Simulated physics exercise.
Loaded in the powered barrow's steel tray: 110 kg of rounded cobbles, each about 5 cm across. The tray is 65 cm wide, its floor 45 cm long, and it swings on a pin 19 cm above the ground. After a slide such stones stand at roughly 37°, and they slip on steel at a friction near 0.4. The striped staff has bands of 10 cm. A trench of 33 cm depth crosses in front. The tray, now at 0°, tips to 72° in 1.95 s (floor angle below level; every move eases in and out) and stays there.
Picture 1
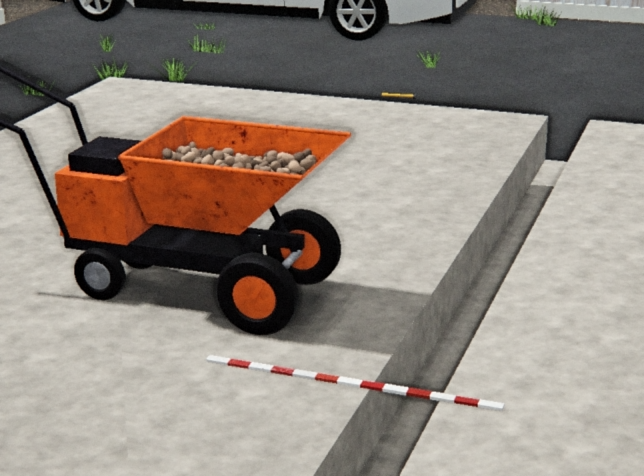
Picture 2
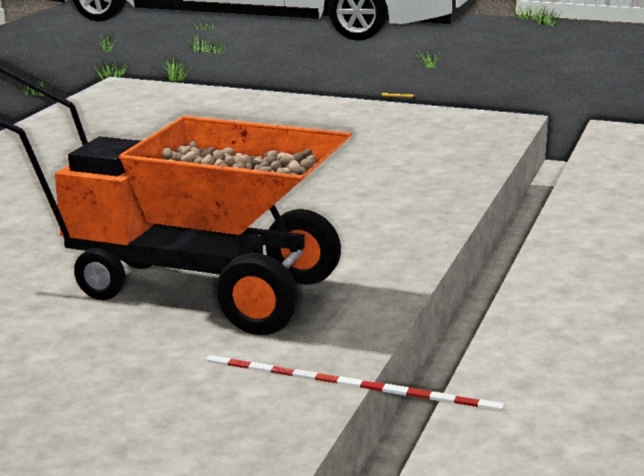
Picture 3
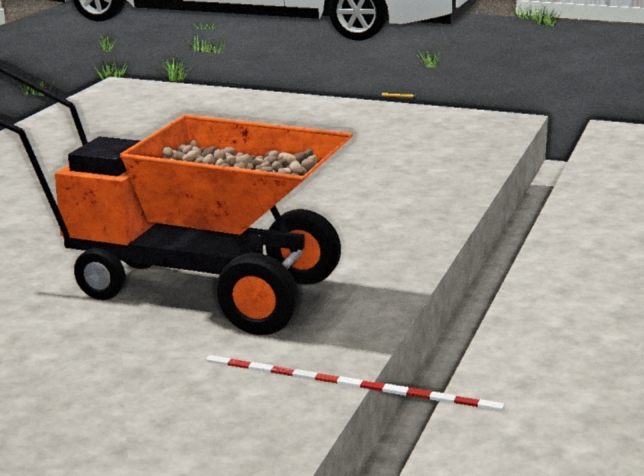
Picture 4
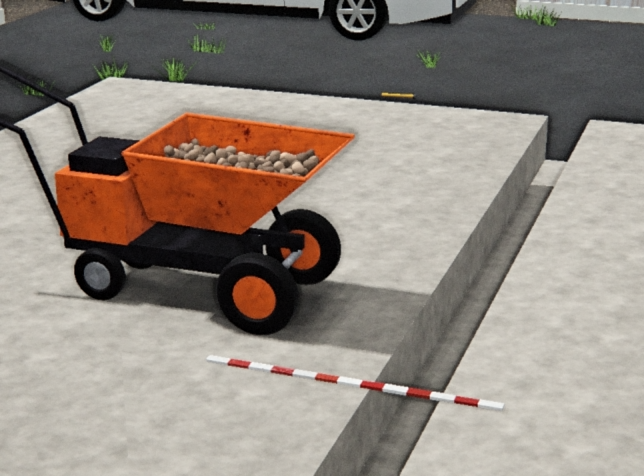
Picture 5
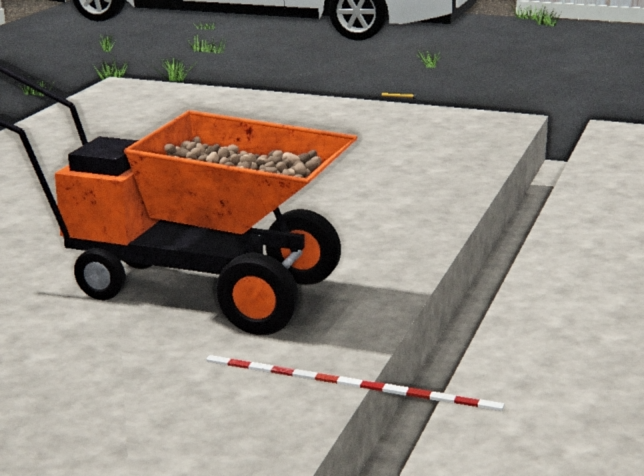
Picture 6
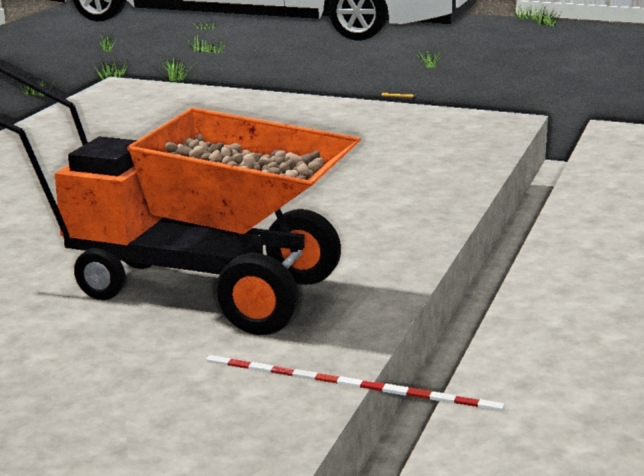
An orange tray loaded with stones on a wheeled barrow tilts slightly forward to the right.
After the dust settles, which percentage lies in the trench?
Roughly 92 per cent ends in the trench.
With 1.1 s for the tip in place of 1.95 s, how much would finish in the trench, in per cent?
In that case some 85 per cent.
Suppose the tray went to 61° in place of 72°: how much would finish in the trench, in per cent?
In that case some 95 per cent.
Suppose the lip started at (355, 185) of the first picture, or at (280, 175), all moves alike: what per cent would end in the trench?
First some 25, then 95 per cent.
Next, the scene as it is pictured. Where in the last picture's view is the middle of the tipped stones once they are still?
Their middle is at about (447, 374).
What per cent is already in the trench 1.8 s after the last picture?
Some 65 per cent.
Then, 1.2 s after the last picture the floor is at 61°, 99 % in the tray, 1 % in the trench; the foremost stones are at (406, 282).
Then, 1.8 s after the last picture the floor is at 72°, 29 % in the tray, 65 % in the trench, 6 % past the trench; the foremost stones are at (527, 329).
Then, 2.1 s after the last picture the floor is at 72°, 5 % in the tray, 87 % in the trench, 8 % past the trench; the foremost stones are at (592, 328).
Then, 4.0 s after the last picture the floor is at 72°, 0 % in the tray, 92 % in the trench, 8 % past the trench; the foremost stones are at (612, 337).
